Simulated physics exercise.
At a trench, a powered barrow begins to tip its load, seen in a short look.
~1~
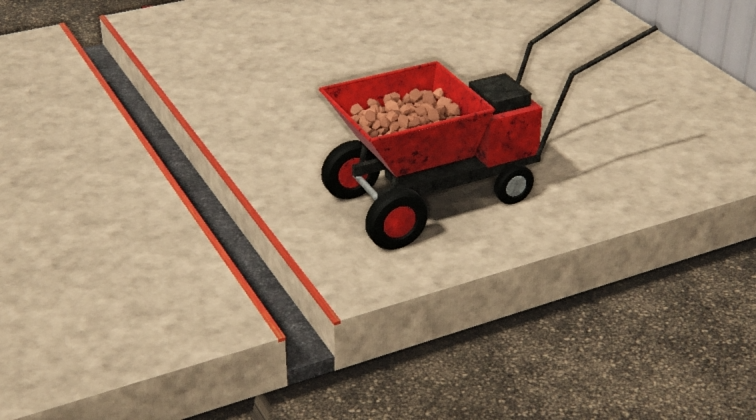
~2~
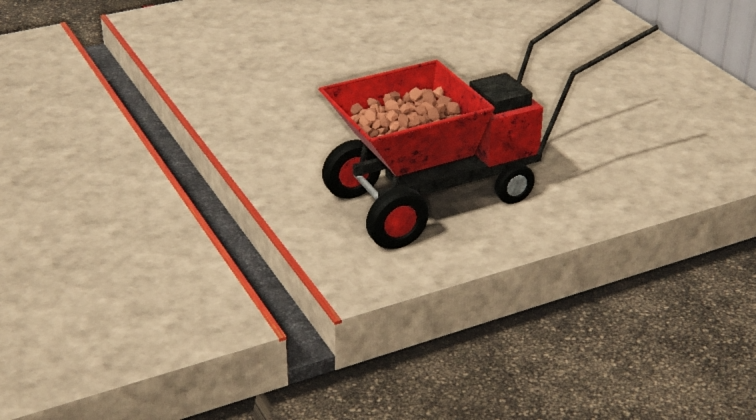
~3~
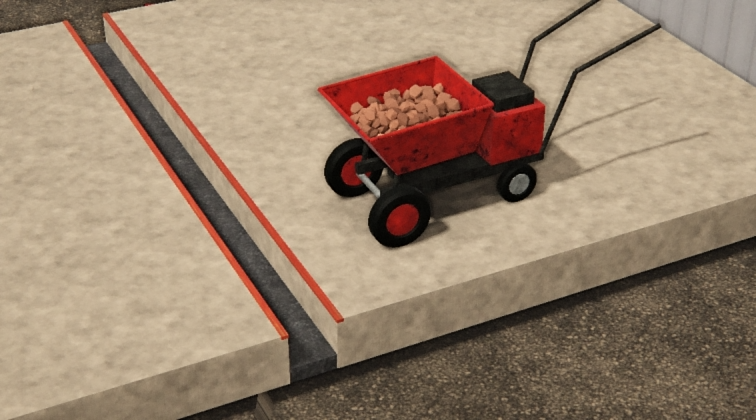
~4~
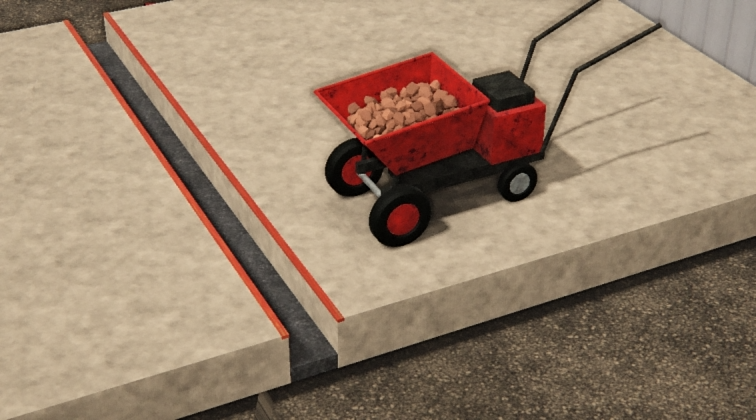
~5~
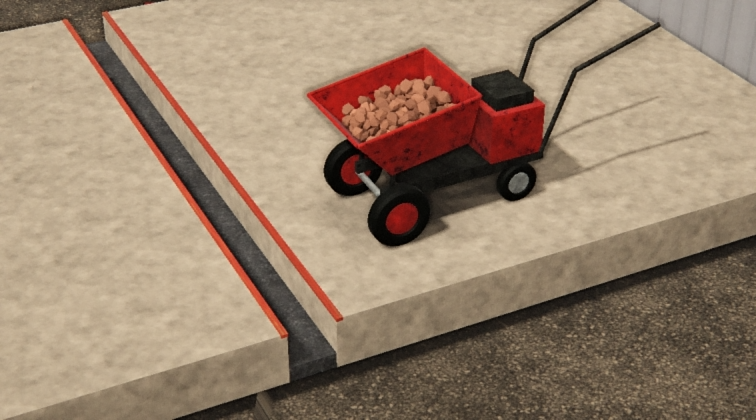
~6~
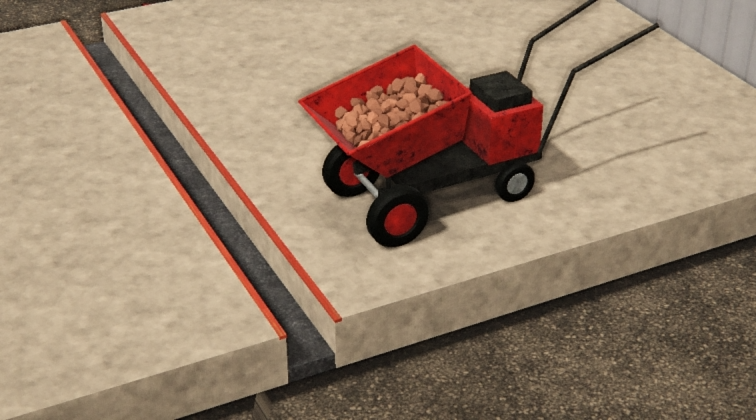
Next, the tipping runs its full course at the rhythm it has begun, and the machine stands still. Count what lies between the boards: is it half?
Trench holds most.
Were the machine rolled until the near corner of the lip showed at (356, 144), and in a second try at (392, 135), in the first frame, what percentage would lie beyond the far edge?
About 10 and 0 per cent.
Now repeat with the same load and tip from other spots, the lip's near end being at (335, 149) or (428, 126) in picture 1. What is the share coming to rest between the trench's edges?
50 and 20 in a hundred, in that order.
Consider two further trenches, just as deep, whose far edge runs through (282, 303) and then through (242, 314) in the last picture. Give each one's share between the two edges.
The first try lands around 70 %, the second around 100 %.
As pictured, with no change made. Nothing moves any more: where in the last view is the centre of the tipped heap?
Around (257, 270).
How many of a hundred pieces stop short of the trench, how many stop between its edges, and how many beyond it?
In per cent, short 0, between 95 and beyond 0.
Shortly afterwards, skip tipped steeply; the whole lot in the skip.
Next, skip tipped right over; all but a few in the skip; a little in or heaped over the trench.
Some moments later, skip tipped right over; near a quarter in the skip; only a few short of the trench; the bulk in or heaped over the trench; only a few beyond it.
In the end, skip tipped right over; only a few in the skip; only a few short of the trench; all but a few in or heaped over the trench; only a few beyond it.
